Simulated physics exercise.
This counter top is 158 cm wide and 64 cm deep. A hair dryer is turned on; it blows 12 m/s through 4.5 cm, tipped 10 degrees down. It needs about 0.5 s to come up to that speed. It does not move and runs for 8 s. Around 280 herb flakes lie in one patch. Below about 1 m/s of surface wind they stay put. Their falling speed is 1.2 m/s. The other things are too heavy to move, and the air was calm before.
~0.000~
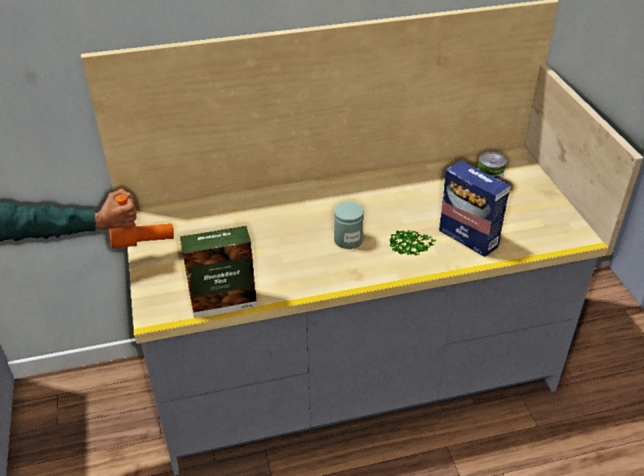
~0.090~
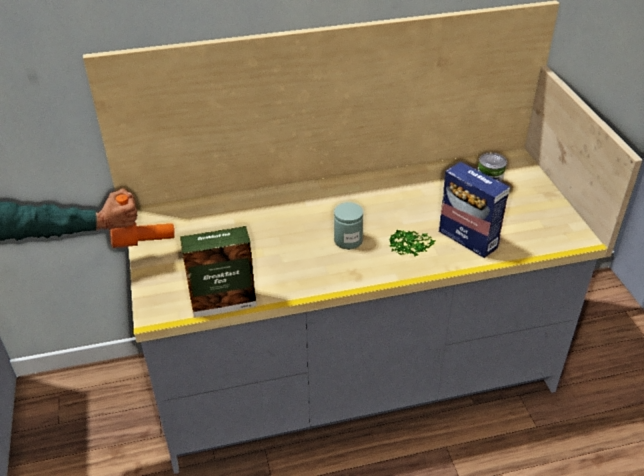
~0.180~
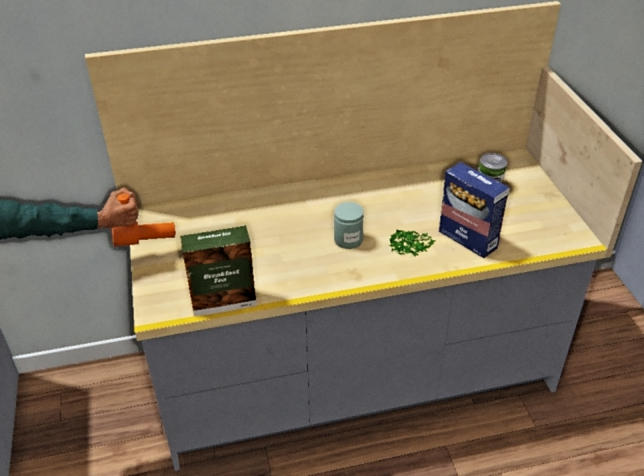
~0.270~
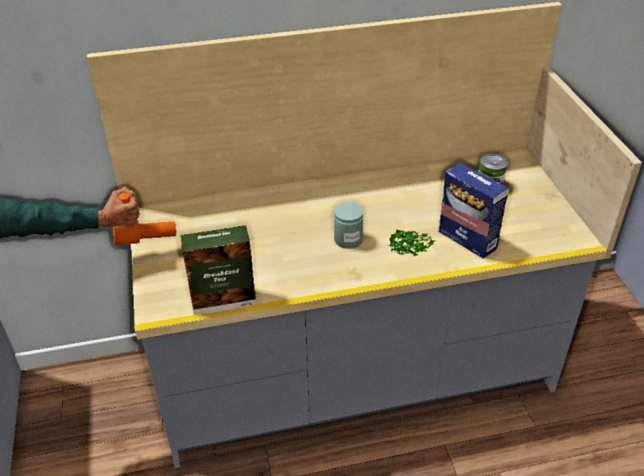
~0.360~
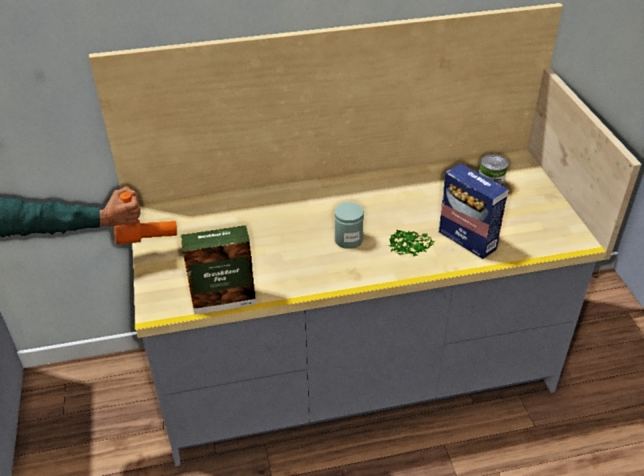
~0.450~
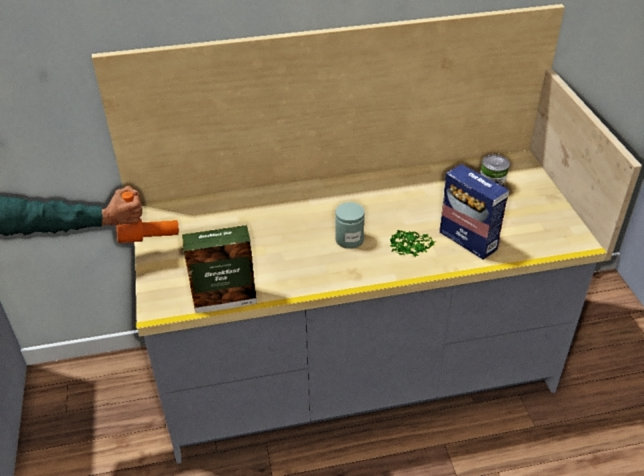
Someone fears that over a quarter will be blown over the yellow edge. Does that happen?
As for a quarter going over the yellow edge: No.
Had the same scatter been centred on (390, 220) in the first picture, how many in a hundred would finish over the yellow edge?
In that case some 50 per cent.
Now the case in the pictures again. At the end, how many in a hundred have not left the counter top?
Near 90 %.
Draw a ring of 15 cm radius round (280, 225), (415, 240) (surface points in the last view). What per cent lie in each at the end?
In turn about 0 %, 90 %.
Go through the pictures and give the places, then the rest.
In the first picture, the middle of the herb flakes is near (409, 243), none has stirred yet and the mouth of the hair dryer is at (173, 231).
In the second picture, the middle of the herb flakes is near (409, 242), none has stirred yet and the yellow edge is centred on (385, 289).
In the third picture, the middle of the herb flakes is near (409, 241), none has stirred yet, the top of a carton is at (477, 179) and the top of a jar is at (349, 211).
In the fourth picture, the middle of the herb flakes is near (408, 241) and none has stirred yet.
In the fifth picture, the middle of the herb flakes is near (408, 242) and none has stirred yet.
In the sixth picture, the middle of the herb flakes is near (409, 242) and none has stirred yet.
After 1.6 s, 1 % are over the yellow edge; the middle of those still in play is near (412, 242); 22 % have settled or left.
After 2.6 s, 3 % are over the yellow edge; the middle of those still in play is near (411, 244); 27 % have settled or left.
After 4.4 s, 5 % are over the yellow edge; the middle of those still in play is near (411, 244); 40 % have settled or left.
After 8.0 s, at the end, 6 % are over the yellow edge; the middle of those still in play is near (411, 245).
